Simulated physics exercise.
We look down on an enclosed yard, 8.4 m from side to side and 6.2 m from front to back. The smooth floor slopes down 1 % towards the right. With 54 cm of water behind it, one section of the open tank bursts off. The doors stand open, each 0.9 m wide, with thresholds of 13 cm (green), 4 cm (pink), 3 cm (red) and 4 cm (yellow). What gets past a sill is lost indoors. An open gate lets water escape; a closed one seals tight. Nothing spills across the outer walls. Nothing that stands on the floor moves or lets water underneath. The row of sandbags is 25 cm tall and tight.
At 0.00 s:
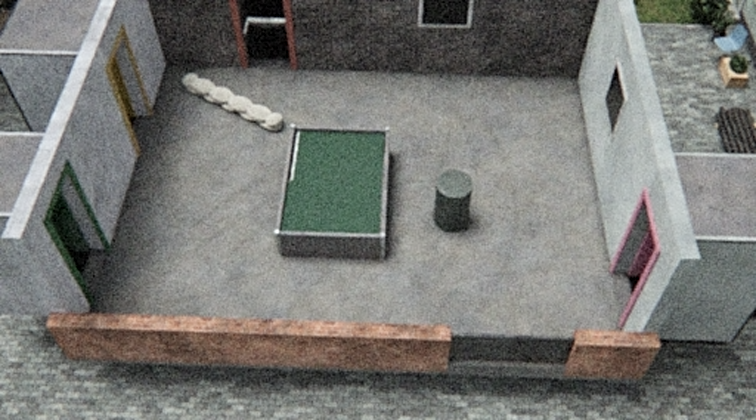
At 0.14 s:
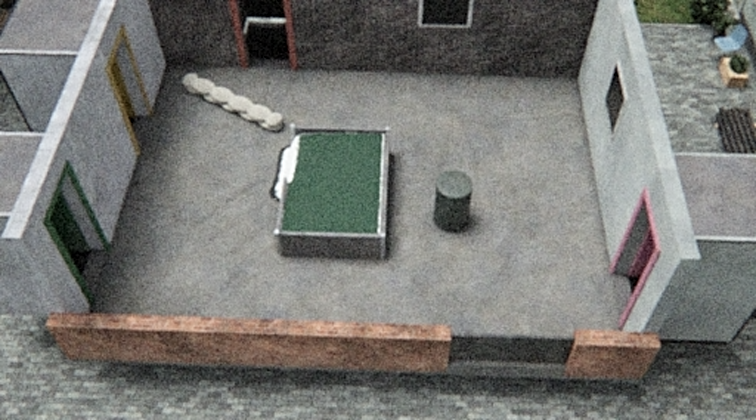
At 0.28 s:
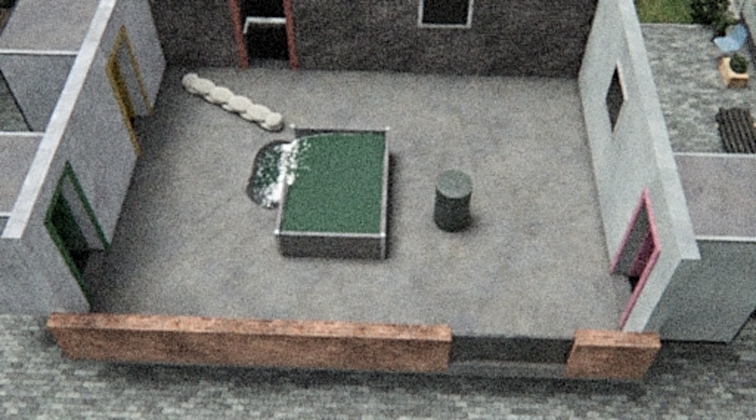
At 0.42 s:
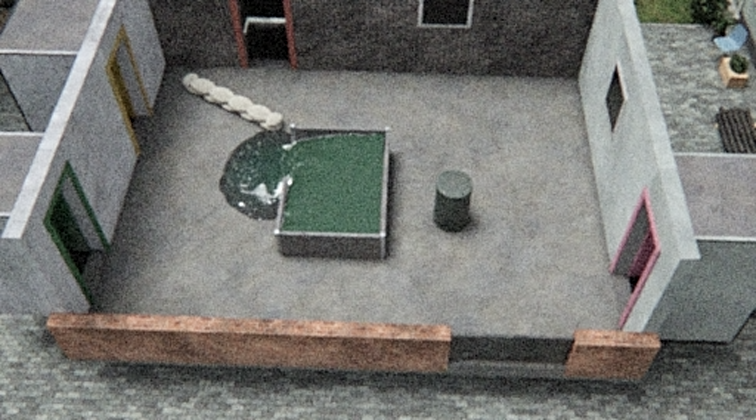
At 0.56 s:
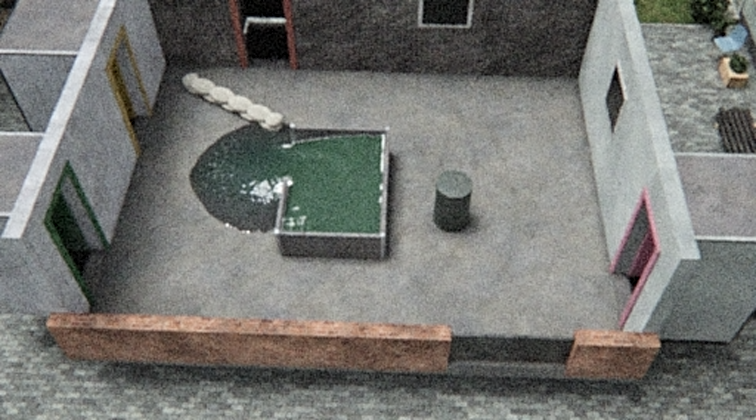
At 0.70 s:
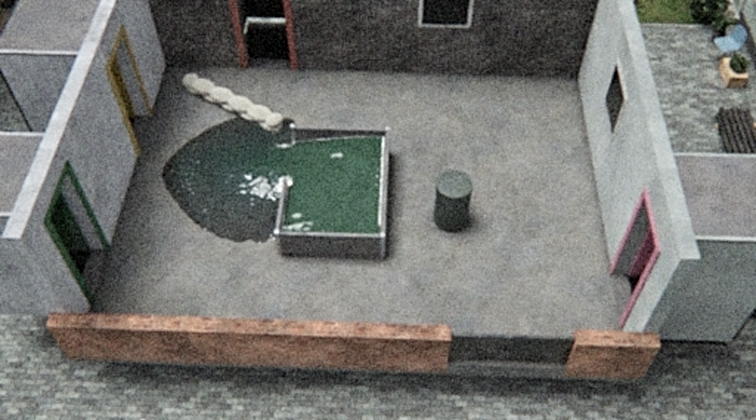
Water pours from the left side of the open green tank and spreads leftward across the grey floor.
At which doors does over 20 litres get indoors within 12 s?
Within that time: At the green door it keeps below the limit; at the pink door it does not reach the limit; at the red door it stays under the limit; at the yellow door it passes the limit.
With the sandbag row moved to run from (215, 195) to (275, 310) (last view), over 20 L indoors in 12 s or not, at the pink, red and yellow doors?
Against that limit: Pink below, red over, yellow past it.
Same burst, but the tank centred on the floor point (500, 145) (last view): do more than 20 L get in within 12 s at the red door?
Then: Red over.
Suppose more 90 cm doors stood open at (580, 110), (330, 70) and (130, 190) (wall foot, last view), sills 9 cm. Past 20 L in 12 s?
In that order: Below, below, above.
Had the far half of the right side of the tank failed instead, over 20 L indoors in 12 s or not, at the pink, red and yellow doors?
Against that limit: Pink above, red under, yellow not over.
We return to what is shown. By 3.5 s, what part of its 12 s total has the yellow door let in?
Some 55 per cent by then.
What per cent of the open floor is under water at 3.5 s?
Some 30 per cent of it.
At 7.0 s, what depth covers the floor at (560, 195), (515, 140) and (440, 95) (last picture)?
Roughly 0, 0 and 2 cm, in turn.
After 1.4 s water covers 15 % of the floor and is deepest (28 cm) near (283, 166); green door not reached, pink door not reached, red door not reached, yellow door 11 cm at the sill, 9 L in.
After 2.2 s water covers 20 % of the floor and is deepest (27 cm) near (154, 106); green door 7 cm at the sill, 0 L in, pink door not reached, red door not reached, yellow door 16 cm at the sill, 77 L in.
After 3.5 s water covers 30 % of the floor and is deepest (21 cm) near (165, 69); green door 7 cm at the sill, 0 L in, pink door not reached, red door 3 cm at the sill, 0 L in, yellow door 17 cm at the sill, 182 L in.
After 7.0 s water covers 65 % of the floor and is deepest (11 cm) near (194, 94); green door 5 cm at the sill, 0 L in, pink door not reached, red door 2 cm at the sill, 0 L in, yellow door 9 cm at the sill, 293 L in.
After 12.0 s water covers 80 % of the floor and is deepest (8 cm) near (608, 356); green door 5 cm at the sill, 0 L in, pink door 7 cm at the sill, 7 L in, red door 1 cm at the sill, 0 L in, yellow door 4 cm at the sill, 318 L in.
